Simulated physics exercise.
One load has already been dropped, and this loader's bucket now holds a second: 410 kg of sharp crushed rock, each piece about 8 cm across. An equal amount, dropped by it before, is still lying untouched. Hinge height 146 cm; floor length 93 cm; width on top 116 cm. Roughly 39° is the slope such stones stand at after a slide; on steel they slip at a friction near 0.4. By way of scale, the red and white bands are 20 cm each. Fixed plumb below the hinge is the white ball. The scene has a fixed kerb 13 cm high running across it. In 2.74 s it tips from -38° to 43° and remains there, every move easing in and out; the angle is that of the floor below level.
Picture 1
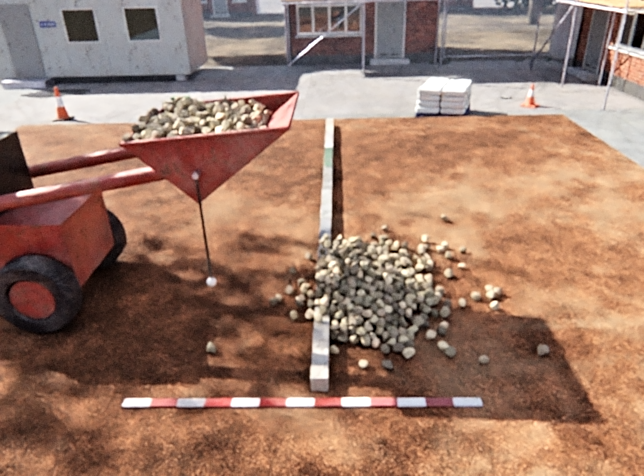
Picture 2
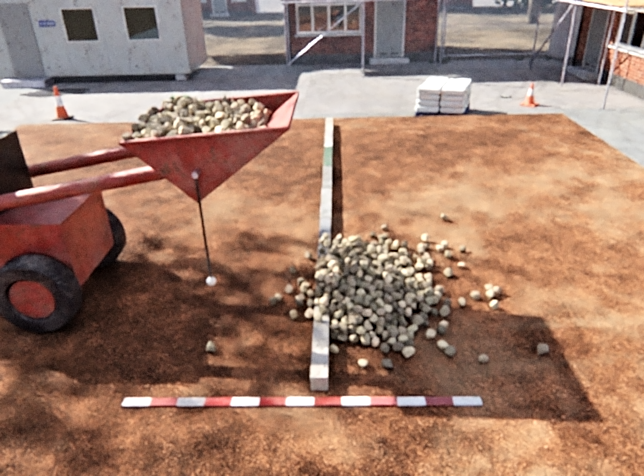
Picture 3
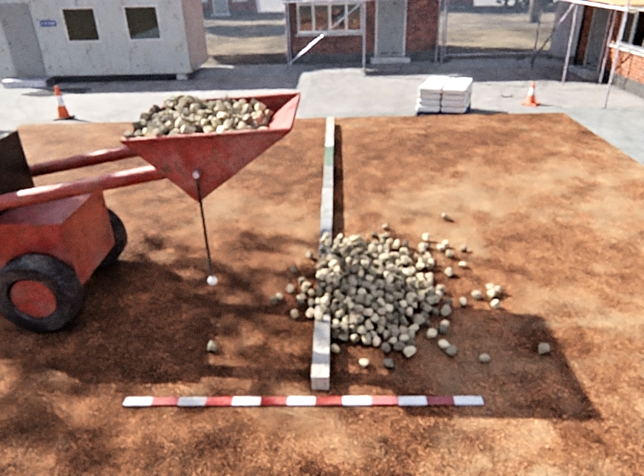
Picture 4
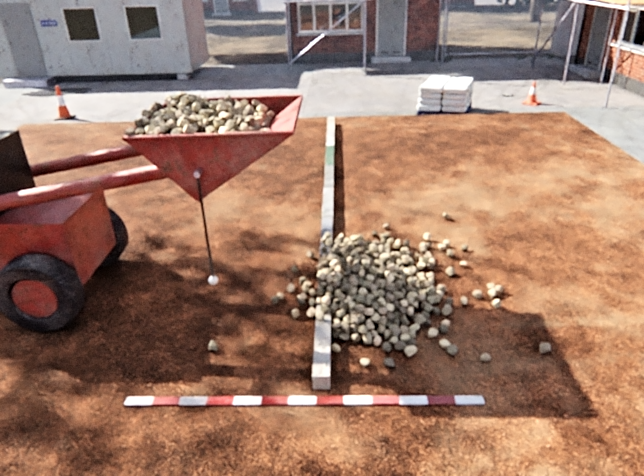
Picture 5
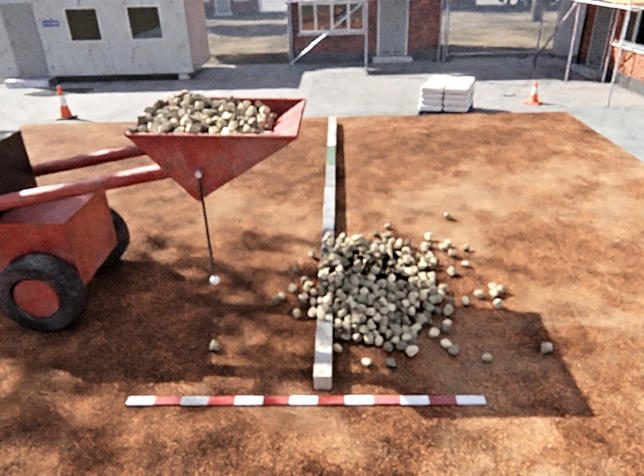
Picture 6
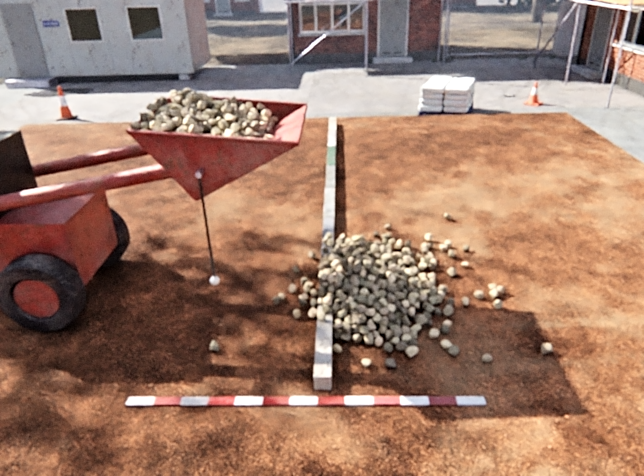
A red loader with black wheels holds a raised bucket of pale, rounded stones at the left of a brown dirt yard, seen from above. A loose heap of similar stones lies across a pale kerb near the middle, behind a red and white striped bar, with sheds and orange cones beyond. The loaded bucket tilts very slightly, its lip rising a little, while the heap stays still.
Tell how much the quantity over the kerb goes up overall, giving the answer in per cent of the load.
It goes up by roughly 27 per cent.
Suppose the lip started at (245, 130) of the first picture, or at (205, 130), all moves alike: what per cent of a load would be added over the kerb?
About 0 per cent from the first spot and 0 per cent from the second.
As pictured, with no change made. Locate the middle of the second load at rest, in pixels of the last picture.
Around (312, 276).
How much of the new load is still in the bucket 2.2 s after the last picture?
Roughly 5 parts in a hundred of the load.
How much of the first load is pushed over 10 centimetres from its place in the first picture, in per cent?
Around 0 in a hundred.
Then, 1.5 s after the last picture the floor is at 31°; in per cent of one load, 96 in the bucket, 12 on this side of the kerb, 92 over the kerb; the foremost stones are at (488, 281).
Then, 2.2 s after the last picture the floor is at 43°; in per cent of one load, 7 in the bucket, 79 on this side of the kerb, 114 over the kerb; the foremost stones are at (488, 281).
Then, 2.6 s after the last picture the floor is at 43°; in per cent of one load, 0 in the bucket, 81 on this side of the kerb, 119 over the kerb; the foremost stones are at (488, 281).
Then, 5.3 s after the last picture the floor is at 43°; in per cent of one load, 0 in the bucket, 81 on this side of the kerb, 119 over the kerb; the foremost stones are at (488, 281). Net gain over the kerb, 27.
